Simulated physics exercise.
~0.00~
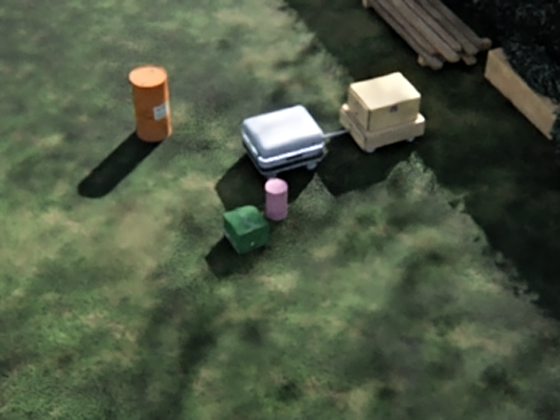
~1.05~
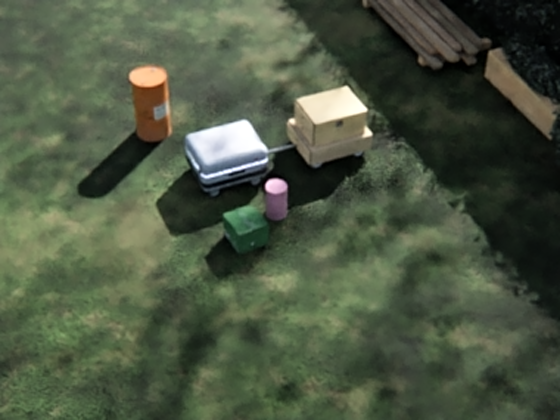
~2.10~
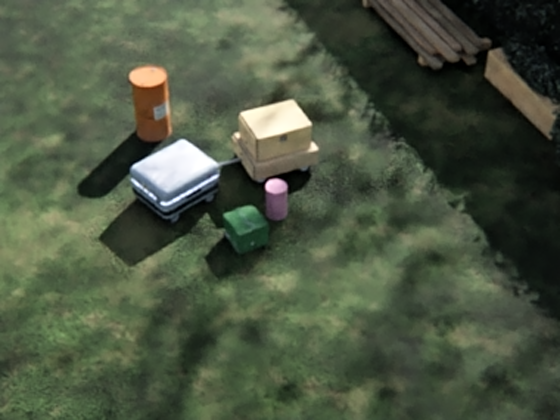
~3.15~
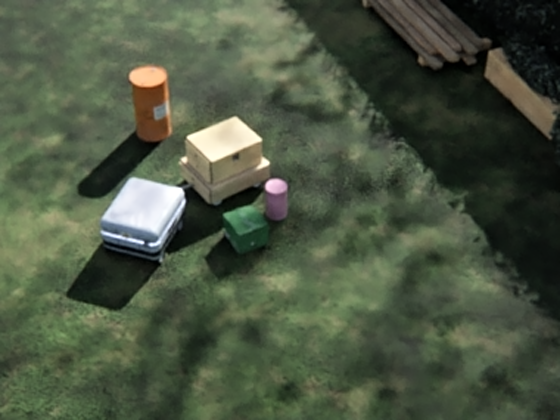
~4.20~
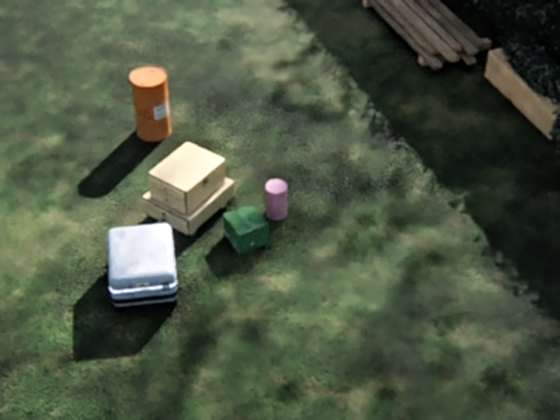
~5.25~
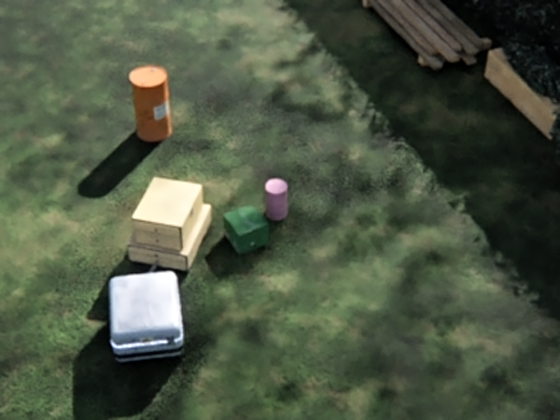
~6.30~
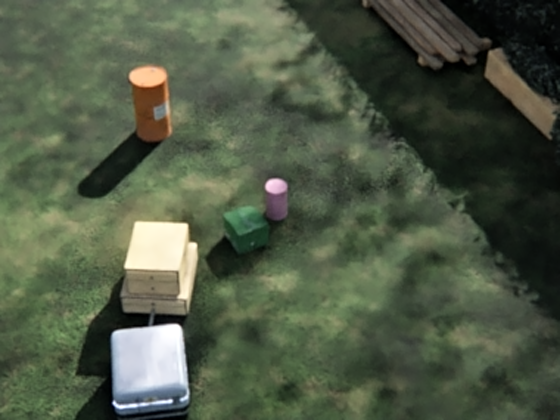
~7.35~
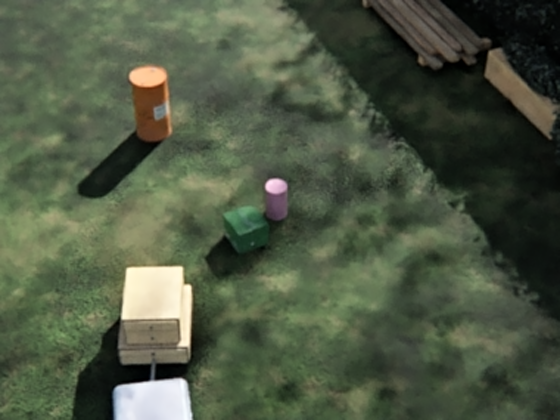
A silver tug pulls a tan cart left past three still objects, then curves down toward the bottom edge.
